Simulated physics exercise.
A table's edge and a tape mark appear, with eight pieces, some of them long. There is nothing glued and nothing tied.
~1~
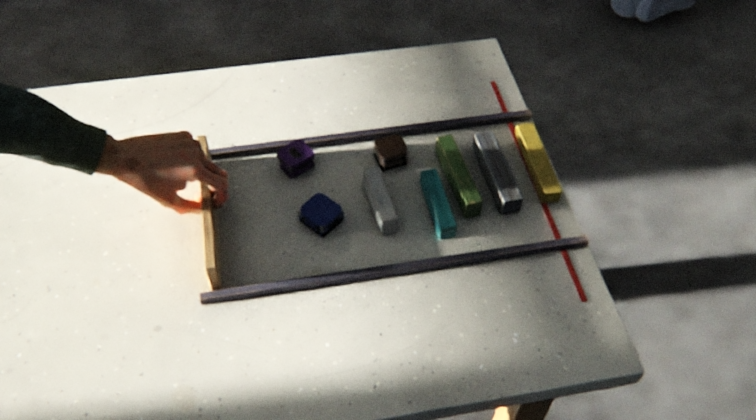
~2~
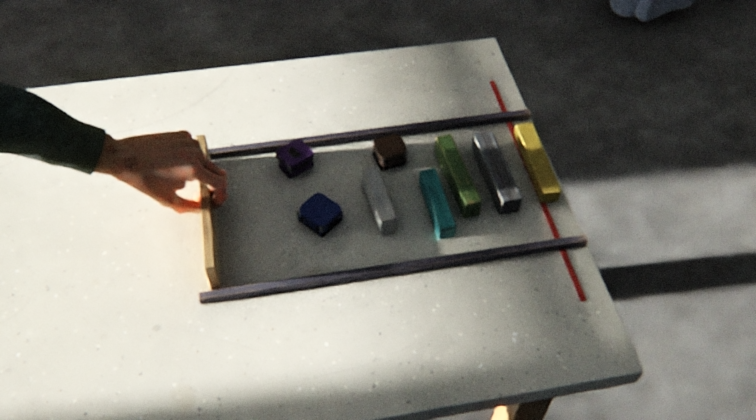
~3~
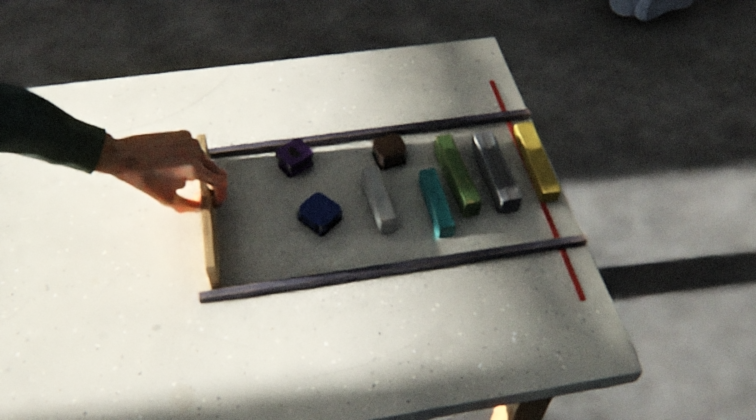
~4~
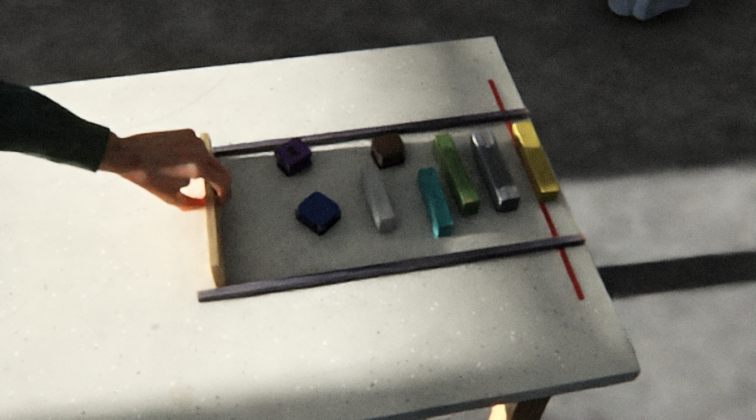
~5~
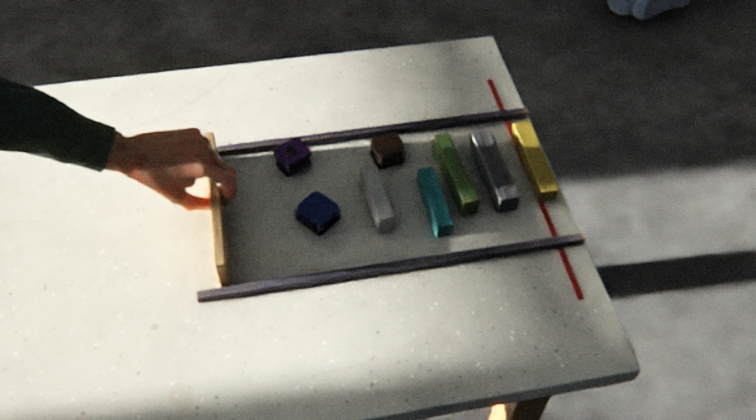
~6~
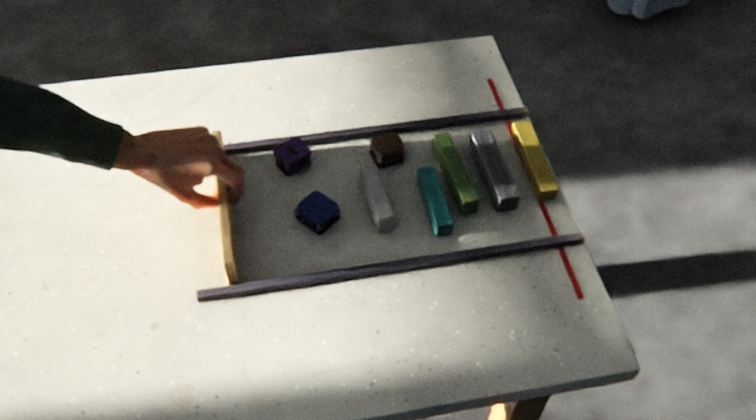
A hand in a dark sleeve, seen from above at an angle, slides a pale wooden board slightly to the right between two dark rails on a light speckled table. Ahead of the board lie a purple and a blue block, a brown block, then white, teal, green, grey and yellow bars, the yellow one beside red tape near the right edge. The pieces stay in place, and the camera barely shifts.
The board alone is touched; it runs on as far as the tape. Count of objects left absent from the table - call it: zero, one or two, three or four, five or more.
My call is five or more.
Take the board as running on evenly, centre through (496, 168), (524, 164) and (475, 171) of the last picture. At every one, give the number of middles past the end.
3, 6 and 2.
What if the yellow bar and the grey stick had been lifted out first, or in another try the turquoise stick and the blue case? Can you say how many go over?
Well, the first time you'd get 4, and the next time 4.
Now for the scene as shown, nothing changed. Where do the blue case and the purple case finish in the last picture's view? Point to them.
They come to rest around (553, 187) and (529, 132).
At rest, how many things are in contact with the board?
In total, 2.
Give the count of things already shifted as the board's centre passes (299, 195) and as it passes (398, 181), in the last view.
So 2, and at the other place 6.
A little later, none off yet; yellow bar at rest near (534, 159); grey stick at rest near (493, 170); green bar at rest near (455, 173).
Next, none off yet; yellow bar at rest near (534, 159); grey stick at rest near (493, 170); green bar shifted a little near (471, 169).
Later still, one off so far; yellow bar dropping near (550, 266); grey stick tilted well over near (566, 163); green bar shifted about its own width near (545, 159).
When it is over, the number that fall off is five or more; down, white bar, brown case, turquoise stick, green bar, grey stick and yellow bar.
